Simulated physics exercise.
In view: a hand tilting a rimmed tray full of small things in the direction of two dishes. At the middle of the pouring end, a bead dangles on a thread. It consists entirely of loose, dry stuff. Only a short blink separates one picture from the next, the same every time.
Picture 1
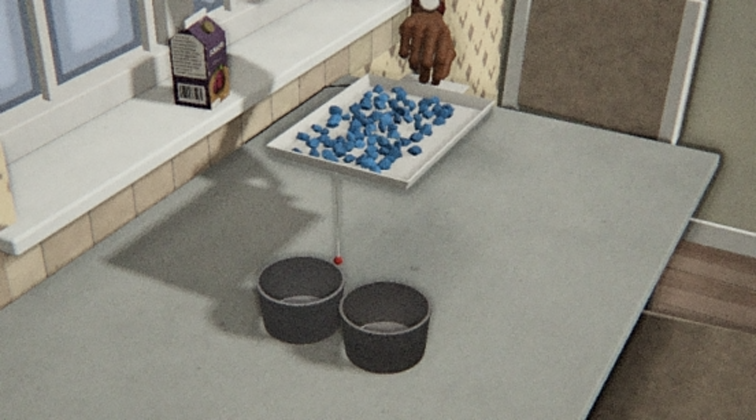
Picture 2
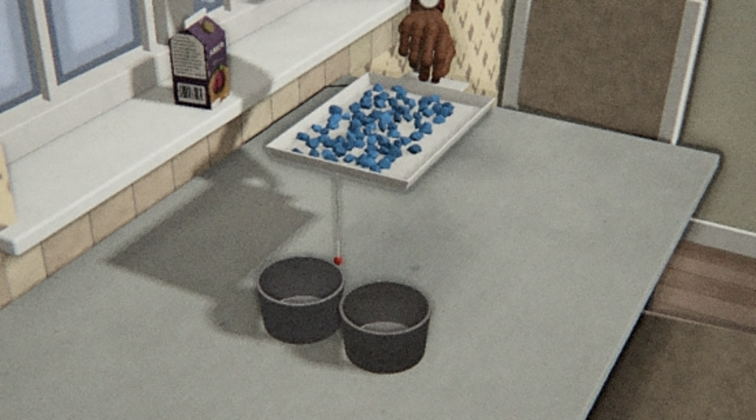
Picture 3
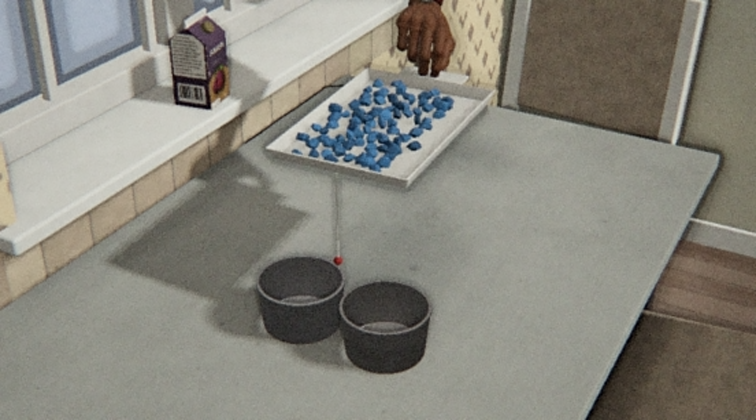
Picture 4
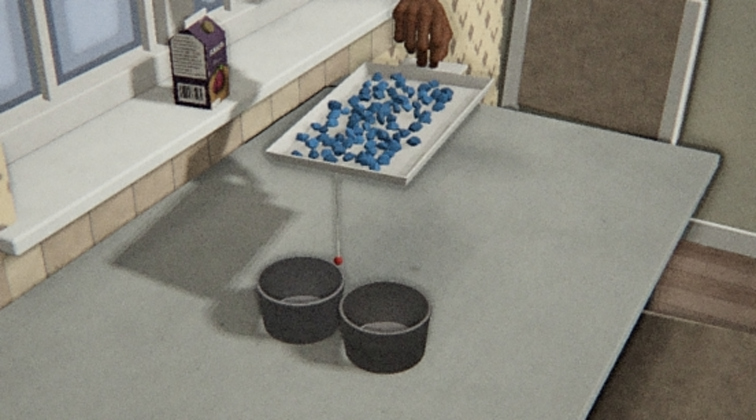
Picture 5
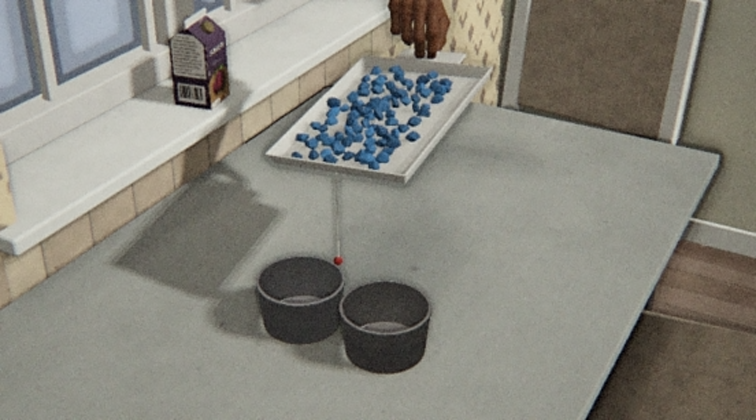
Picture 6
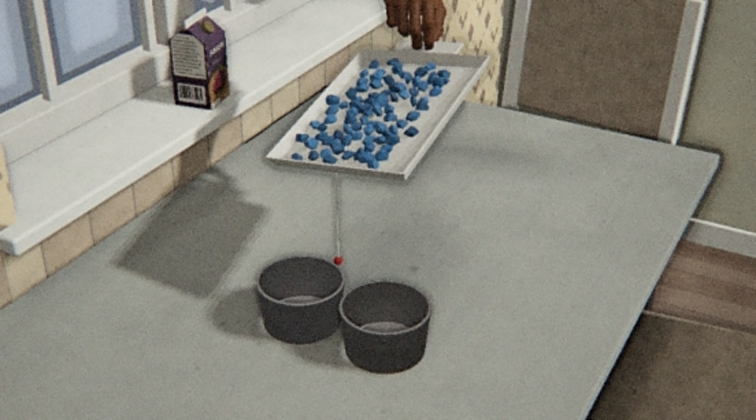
A brown hand gradually tilts a tray of blue stones above two dark dishes.
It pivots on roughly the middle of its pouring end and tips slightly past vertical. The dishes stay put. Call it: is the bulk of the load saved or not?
The bulk is not saved.
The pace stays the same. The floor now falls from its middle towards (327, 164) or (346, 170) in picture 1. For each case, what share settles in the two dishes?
First case about 70 percent; second case about 80 percent.
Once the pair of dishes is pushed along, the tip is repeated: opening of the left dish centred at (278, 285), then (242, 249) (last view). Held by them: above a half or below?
The first place gets a lesser share, the second the greater share.
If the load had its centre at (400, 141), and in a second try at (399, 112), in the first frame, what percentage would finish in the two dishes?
40 and 30 per cent.
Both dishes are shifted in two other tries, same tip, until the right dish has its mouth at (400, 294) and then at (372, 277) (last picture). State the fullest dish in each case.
For the two places in order: The leftward one, the leftward one.
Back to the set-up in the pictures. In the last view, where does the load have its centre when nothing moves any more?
It settles centred around (263, 304).
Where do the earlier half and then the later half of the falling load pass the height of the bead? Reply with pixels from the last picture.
(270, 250) for the early half, (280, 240) for the late half.
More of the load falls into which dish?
The one to the left is fuller.
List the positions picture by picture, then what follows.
Corners of the pouring end at (274, 144) and (406, 178), level; middle of the load at (371, 128), aquarium stones; left dish at (278, 318); right dish at (364, 348); bead on its thread at (338, 261), in the first picture.
Corners of the pouring end at (274, 145) and (405, 177), level; middle of the load at (371, 127), in the second picture.
Corners of the pouring end at (274, 146) and (405, 176), tipped barely, lowest at the left corner; middle of the load at (371, 125), in the third picture.
Corners of the pouring end at (273, 149) and (404, 174), tipped a little, lowest at the left corner; middle of the load at (370, 121), in the fourth picture.
Corners of the pouring end at (273, 152) and (403, 171), tipped a little, lowest at the left corner; middle of the load at (369, 117), in the fifth picture.
Corners of the pouring end at (273, 154) and (401, 169), tipped clearly, lowest at the left corner; middle of the load at (368, 114); left dish at (278, 318); right dish at (364, 348), in the sixth picture.
Soon after the last picture, tray tipped steeply; nearly all on the tray; a stray few in the air.
A little later, tray tipped right over; about a third in the left dish; about half outside both; about a quarter in the air.
Later still, tray tipped past a quarter turn; about a third in the left dish; about two thirds outside both.
At rest, tray tipped past a quarter turn; none in the right dish; about a third in the left dish; about two thirds outside both.
